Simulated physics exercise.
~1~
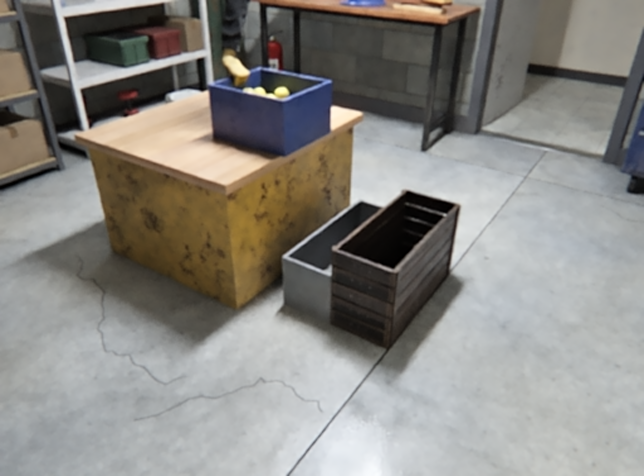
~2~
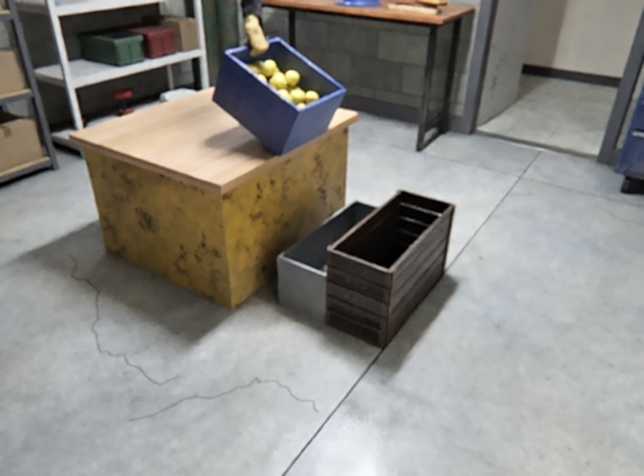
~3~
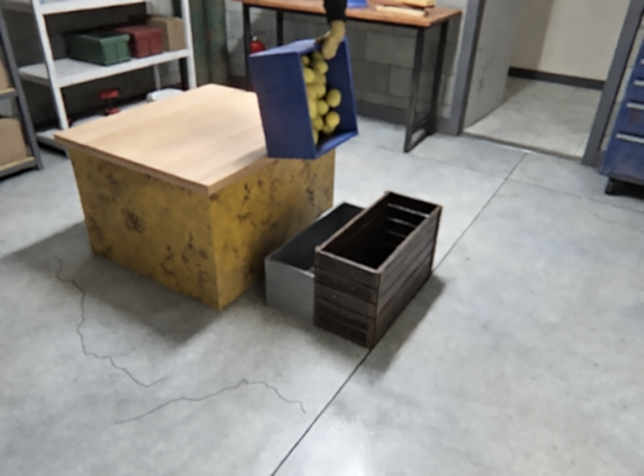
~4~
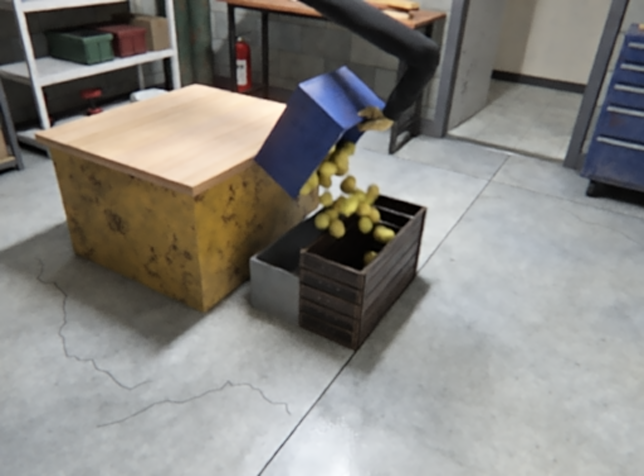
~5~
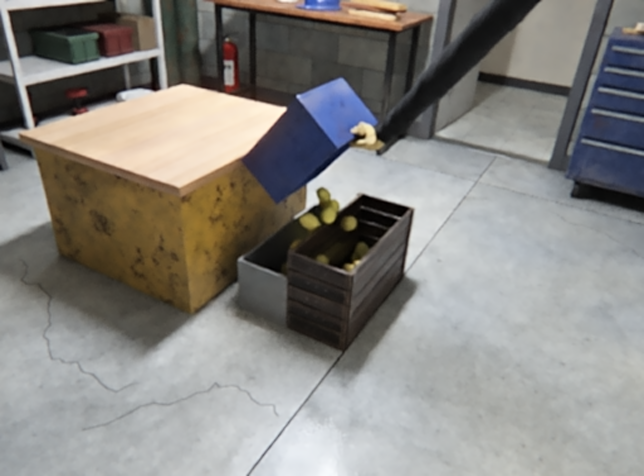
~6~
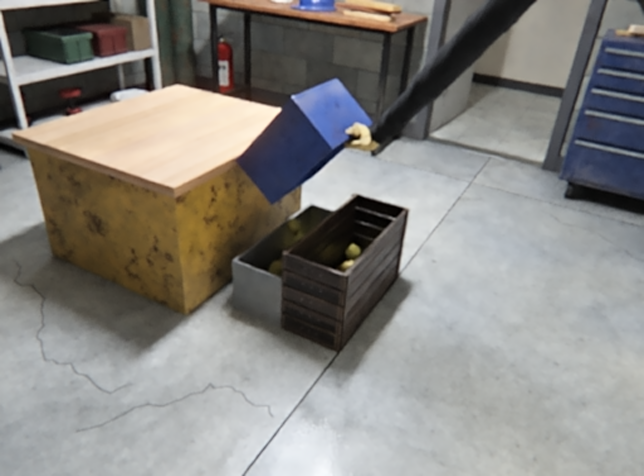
At first, a blue crate of yellow, roundish pieces sits at the end of a wood-topped bench, with a grey trough and a dark wooden tote on the floor beside it. A dark arm with a pale yellow hand grips the crate and tips it to the right over the bench's edge, while the view drifts slightly right. As the crate turns past upright on its side, the pieces pour out in a loose stream. They tumble into the wooden tote and then also into the nearer grey trough. Finally the arm holds the overturned crate still, with pieces resting in both containers, more of them in the tote.
